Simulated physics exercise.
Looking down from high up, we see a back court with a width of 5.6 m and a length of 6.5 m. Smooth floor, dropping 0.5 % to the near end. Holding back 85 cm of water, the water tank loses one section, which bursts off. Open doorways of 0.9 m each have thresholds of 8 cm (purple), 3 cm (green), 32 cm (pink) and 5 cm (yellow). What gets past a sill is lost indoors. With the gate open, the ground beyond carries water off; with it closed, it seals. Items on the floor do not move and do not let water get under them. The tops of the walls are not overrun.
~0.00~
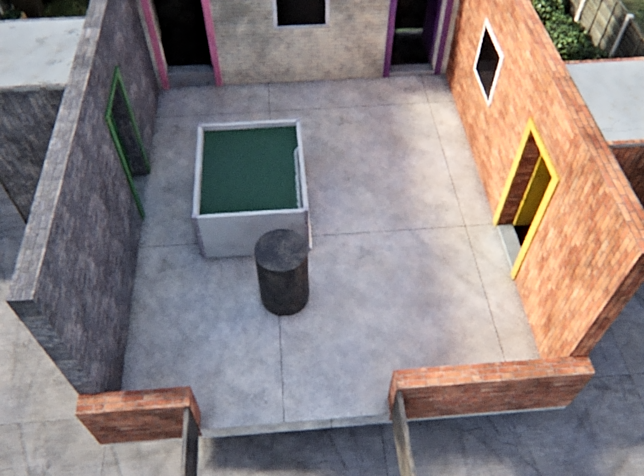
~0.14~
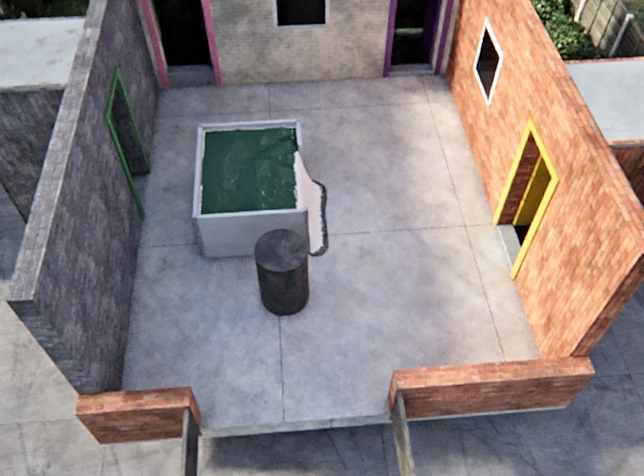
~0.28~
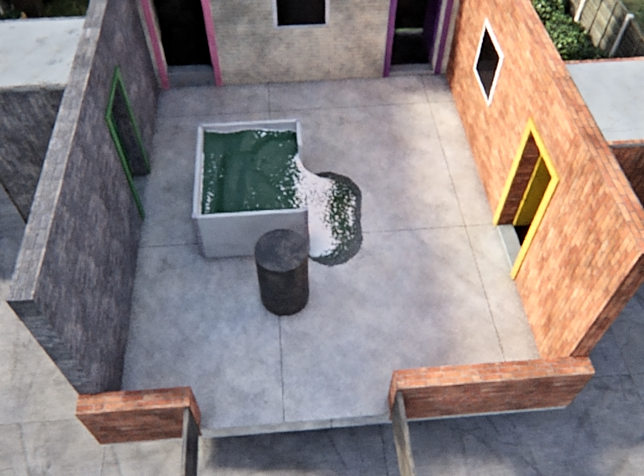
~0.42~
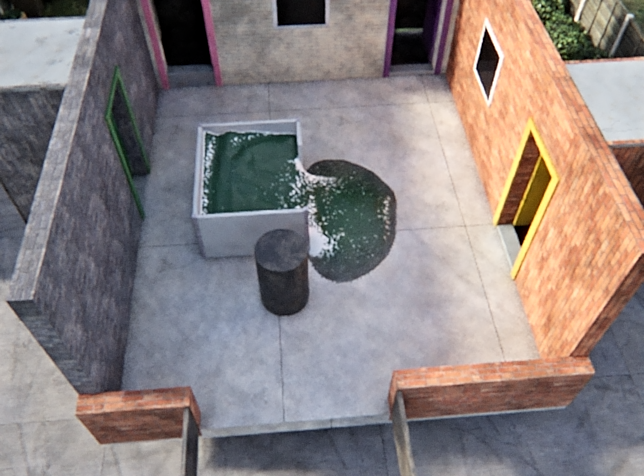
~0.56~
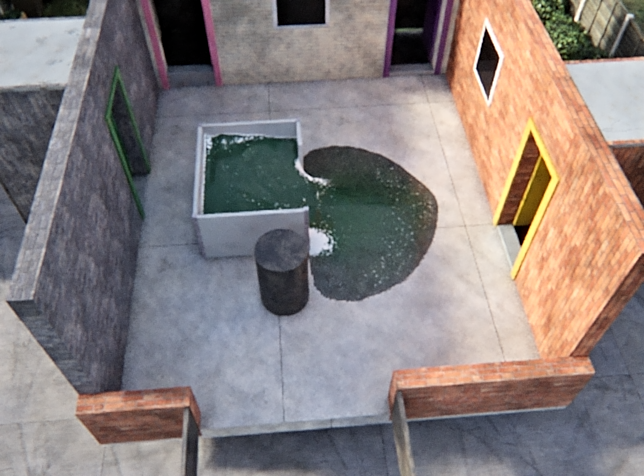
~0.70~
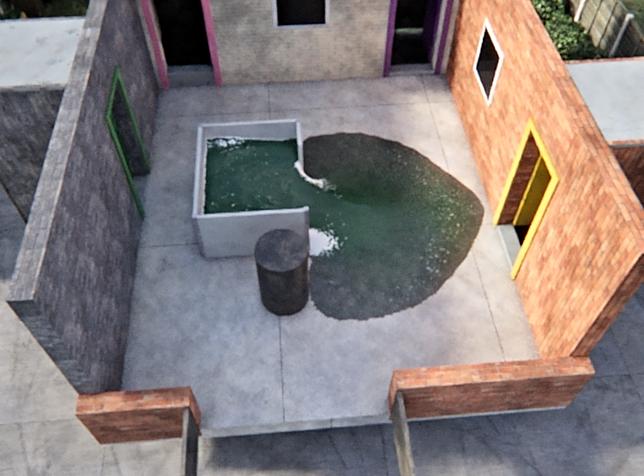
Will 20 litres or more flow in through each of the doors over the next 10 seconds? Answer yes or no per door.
Purple door: Yes, green door: No, pink door: No, yellow door: Yes.
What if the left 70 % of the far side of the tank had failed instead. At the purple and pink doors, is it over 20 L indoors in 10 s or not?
Against that limit the purple door gives a greater amount and the pink door gives a greater amount.
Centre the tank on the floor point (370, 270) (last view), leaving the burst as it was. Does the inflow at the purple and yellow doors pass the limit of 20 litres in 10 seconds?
Checking the limit: The purple door is within it and the yellow door is beyond it.
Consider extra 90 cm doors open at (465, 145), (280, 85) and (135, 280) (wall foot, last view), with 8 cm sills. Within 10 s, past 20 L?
Note, doorways in listed order: Goes beyond, stays short, stays short.
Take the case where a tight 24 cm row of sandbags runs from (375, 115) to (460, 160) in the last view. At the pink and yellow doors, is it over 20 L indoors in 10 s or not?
Against that limit: Pink not over, yellow above.
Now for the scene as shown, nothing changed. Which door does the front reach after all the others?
It would be the green one.
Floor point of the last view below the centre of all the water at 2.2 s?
Balance point at about (374, 215).
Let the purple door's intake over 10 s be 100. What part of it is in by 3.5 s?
By then it's near 55% of the total.
After 1.4 s water covers 35 % of the floor and is deepest (38 cm) near (490, 206); purple door not reached, green door not reached, pink door not reached, yellow door 14 cm at the sill, 64 L in.
After 2.2 s water covers 40 % of the floor and is deepest (42 cm) near (549, 382); purple door 13 cm at the sill, 0 L in, green door not reached, pink door not reached, yellow door 24 cm at the sill, 206 L in.
After 3.5 s water covers 50 % of the floor and is deepest (23 cm) near (545, 369); purple door 19 cm at the sill, 76 L in, green door not reached, pink door not reached, yellow door 15 cm at the sill, 318 L in.
After 6.0 s water covers 90 % of the floor and is deepest (14 cm) near (549, 382); purple door 10 cm at the sill, 132 L in, green door not reached, pink door 2 cm at the sill, 0 L in, yellow door 9 cm at the sill, 400 L in.
After 10.0 s water covers 100 % of the floor and is deepest (12 cm) near (138, 266); purple door 5 cm at the sill, 134 L in, green door 6 cm at the sill, 5 L in, pink door 6 cm at the sill, 0 L in, yellow door 6 cm at the sill, 418 L in.
